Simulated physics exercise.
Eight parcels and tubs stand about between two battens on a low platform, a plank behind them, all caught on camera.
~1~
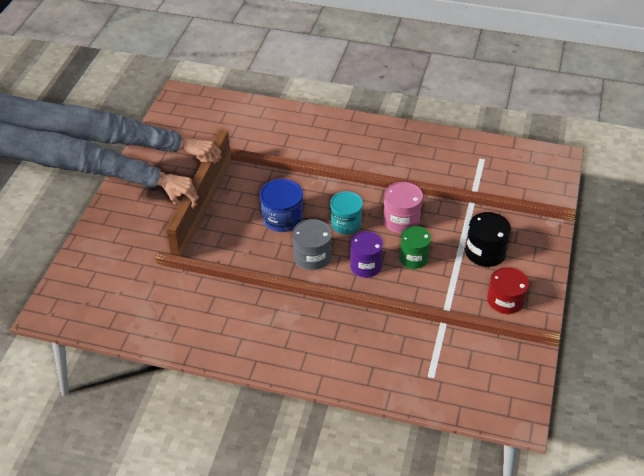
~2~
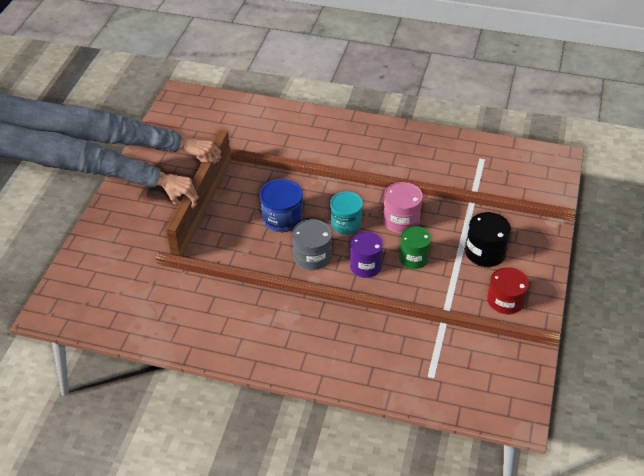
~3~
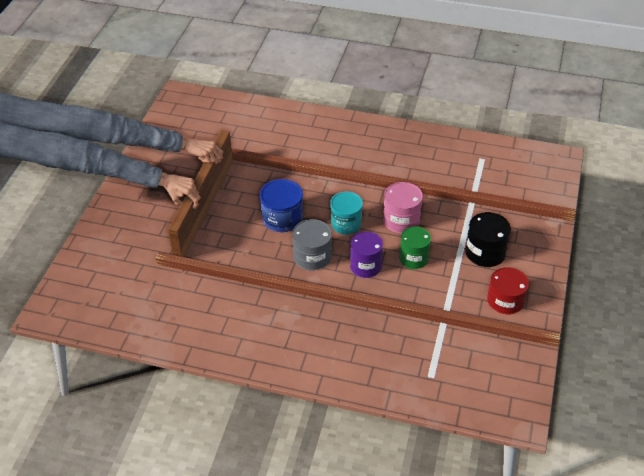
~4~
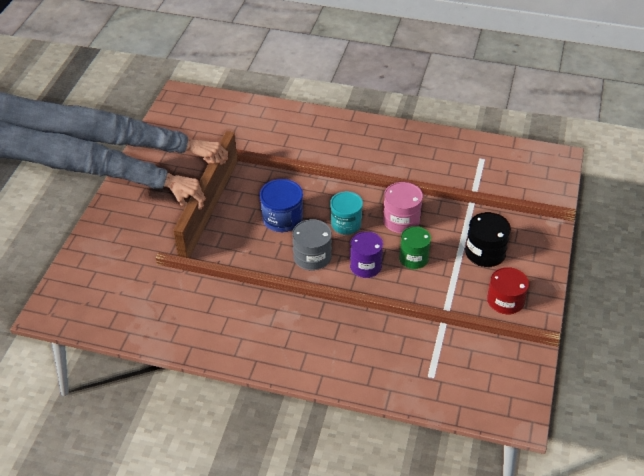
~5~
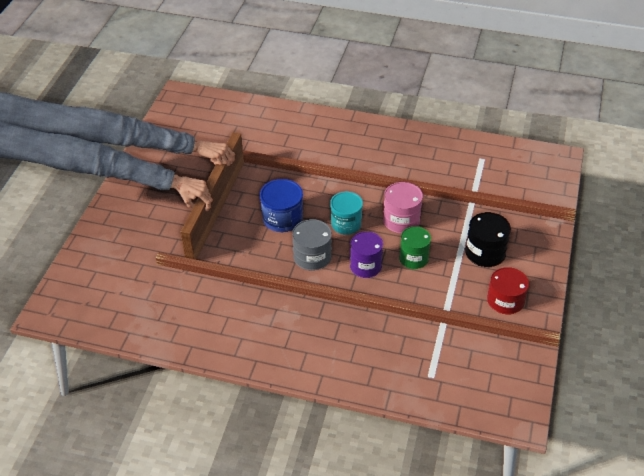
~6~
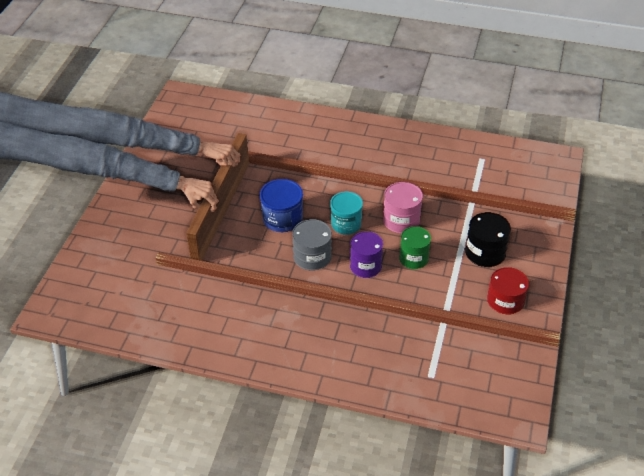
A wooden plank, held by two hands, slid a short way right between two wooden strips toward a group of colourful tubs on a brick-patterned tabletop, while the tubs stayed still.
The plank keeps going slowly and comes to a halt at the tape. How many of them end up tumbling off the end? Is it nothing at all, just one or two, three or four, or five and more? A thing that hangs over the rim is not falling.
The drop count fails to reach one.
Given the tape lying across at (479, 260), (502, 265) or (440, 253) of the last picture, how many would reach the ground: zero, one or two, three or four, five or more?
Not one; one or two; none.
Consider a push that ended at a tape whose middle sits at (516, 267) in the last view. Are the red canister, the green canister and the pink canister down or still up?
Here's how it goes: The red canister ends up below, the green canister stays where it is, and the pink canister stays where it is.
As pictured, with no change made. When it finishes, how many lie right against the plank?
3.
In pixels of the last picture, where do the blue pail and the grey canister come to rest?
Around (483, 244) and around (473, 282).
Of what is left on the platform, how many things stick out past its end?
It totals 0.
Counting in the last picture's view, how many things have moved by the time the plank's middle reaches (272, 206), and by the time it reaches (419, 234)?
I get 1 at the one place and 7 at the other.
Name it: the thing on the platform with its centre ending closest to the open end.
Red canister - nearest.
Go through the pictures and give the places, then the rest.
The first picture shows red canister (508, 291); black canister (488, 239); green canister (415, 248); plank (201, 193); tape (459, 257).
The second picture shows black canister (488, 240); pink canister (403, 208).
The third picture shows green canister (415, 248); purple canister (366, 255).
The fourth picture shows red canister (508, 291); blue pail (282, 206).
The fifth picture shows black canister (488, 240); grey canister (312, 245).
The sixth picture shows red canister (508, 291); black canister (488, 240); green canister (415, 248); plank (220, 196); tape (459, 257).
Soon after, none off yet; red canister at rest near (508, 291); black canister at rest near (488, 240); green canister at rest near (415, 248).
In the end, the number that fall off is zero.
